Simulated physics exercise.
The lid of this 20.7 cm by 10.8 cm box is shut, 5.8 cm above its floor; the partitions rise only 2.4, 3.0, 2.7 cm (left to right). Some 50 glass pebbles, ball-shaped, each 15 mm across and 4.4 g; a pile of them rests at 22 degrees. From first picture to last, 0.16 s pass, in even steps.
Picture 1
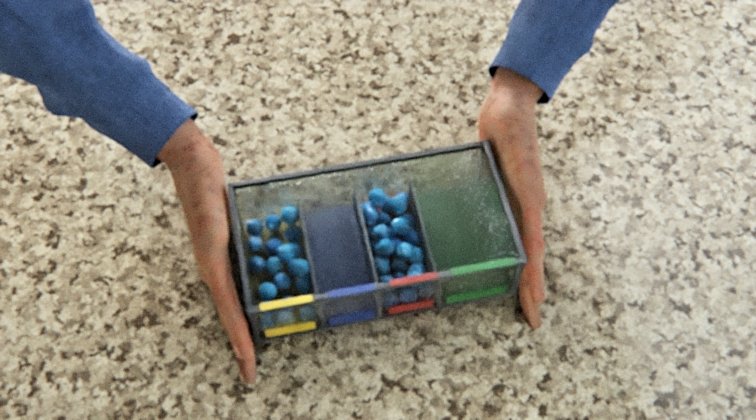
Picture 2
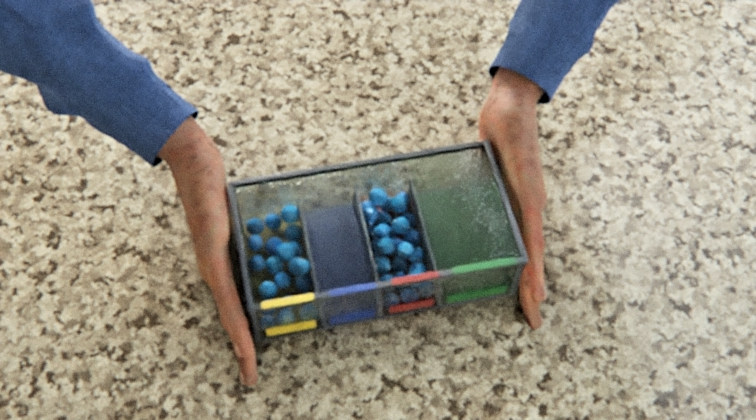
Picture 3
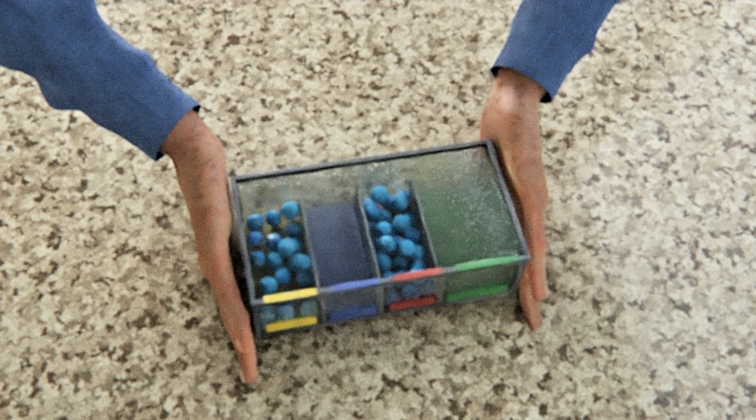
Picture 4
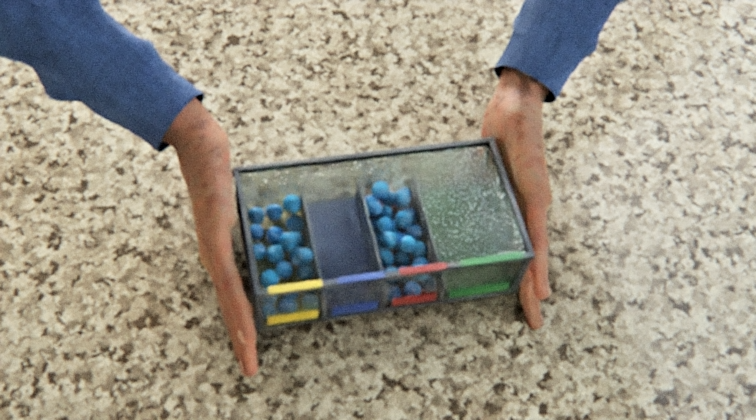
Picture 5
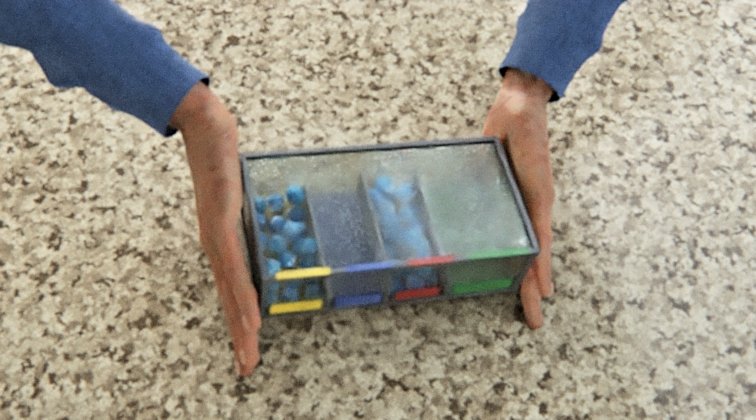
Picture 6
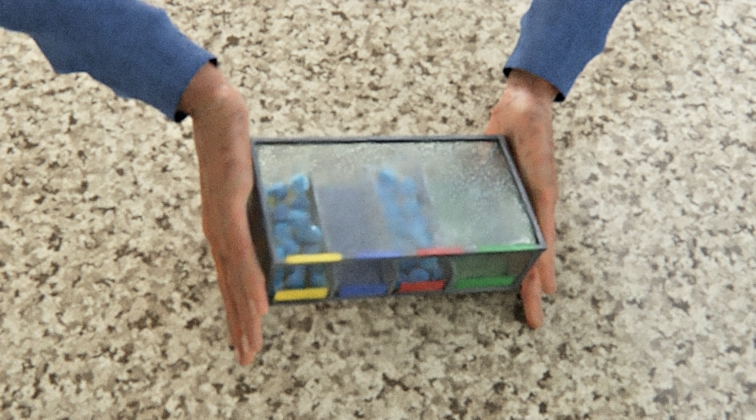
Two hands held a clear lidded box with yellow, blue, red and green sections and slowly tilted it toward the viewer, while the blue balls stayed piled in the yellow and red sections.
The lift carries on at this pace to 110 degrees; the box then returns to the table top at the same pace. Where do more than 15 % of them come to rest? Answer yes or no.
Red: No, blue: No, green: Yes, yellow: No.
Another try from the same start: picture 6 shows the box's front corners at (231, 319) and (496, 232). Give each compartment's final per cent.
Red 0; blue 10; green 0; yellow 90.
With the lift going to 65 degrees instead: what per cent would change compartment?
About 10 per cent.
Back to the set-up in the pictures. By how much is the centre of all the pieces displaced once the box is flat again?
About 9.5 cm.
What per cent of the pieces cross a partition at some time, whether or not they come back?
Some 95 per cent.
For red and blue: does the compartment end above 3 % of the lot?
Red yes; blue no.
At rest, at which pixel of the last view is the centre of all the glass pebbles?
Around (461, 226).
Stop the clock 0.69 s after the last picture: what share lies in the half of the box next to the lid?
Roughly 90 per cent.
Then, 0.69 s after the last picture, tilt 110 degrees; red 35 %, blue 20 %, green 25 %, yellow 25 %.
Then, 1.16 s after the last picture, tilt 49 degrees; red 5 %, green 95 %.
Then, 1.69 s after the last picture, tilt 0 degrees; red 5 %, green 95 %.
In the end, red 5 %, blue 0 %, green 95 %, yellow 0 %.
